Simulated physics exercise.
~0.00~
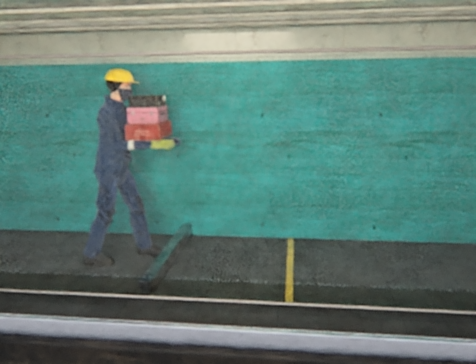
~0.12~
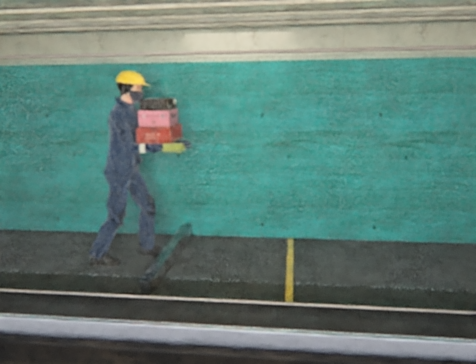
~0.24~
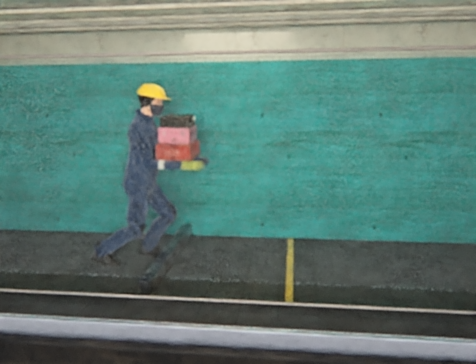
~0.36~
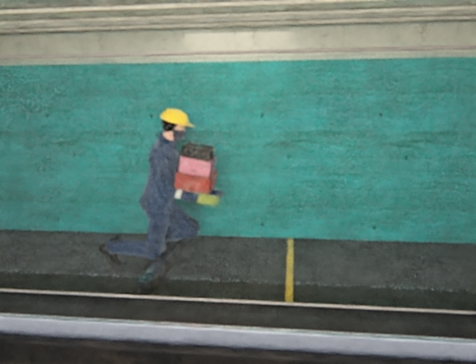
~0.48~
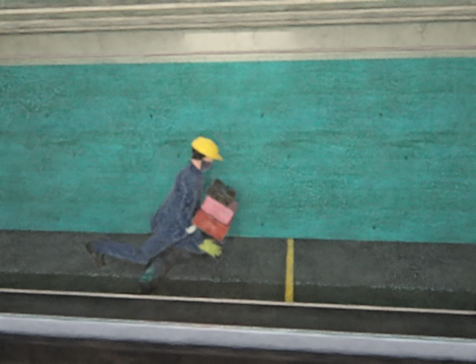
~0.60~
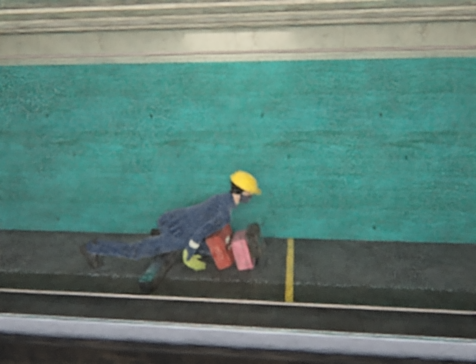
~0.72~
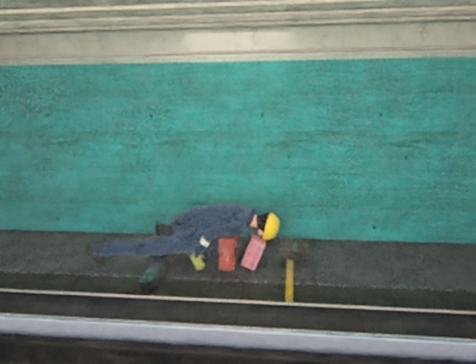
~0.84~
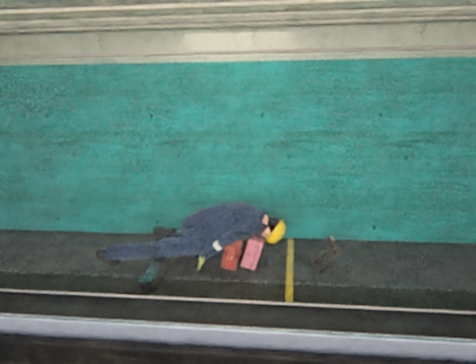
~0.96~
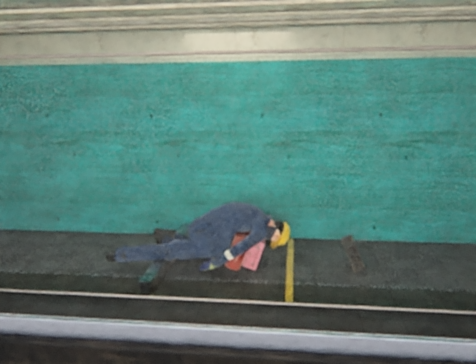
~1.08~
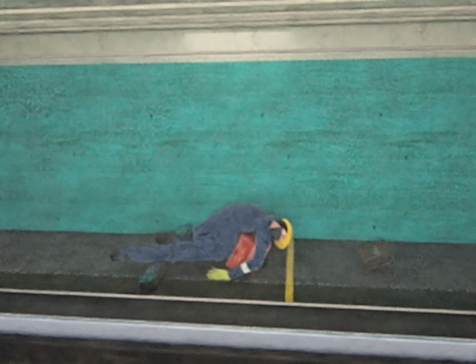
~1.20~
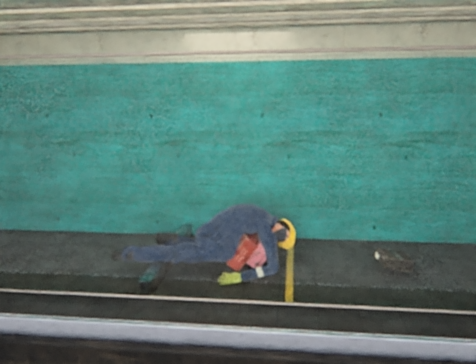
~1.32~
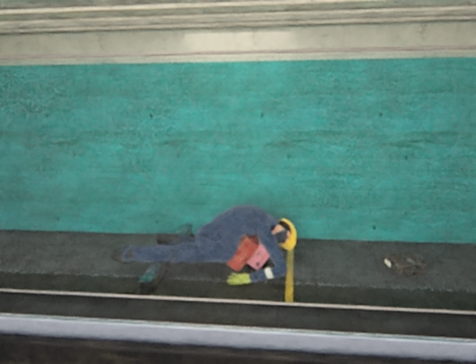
In front of a long teal wall, on a dark floor behind a pale rail, a worker in blue overalls and a yellow hard hat walks right, carrying a stack of boxes. At a low green object on the floor, the worker pitches forward, legs trailing behind, and the stack tips and drops. The worker lands face down, with the red and pink boxes tumbling beneath the chest. The black box rolls on past the yellow line. Finally the worker lies curled over the red and pink boxes, head just short of the line.
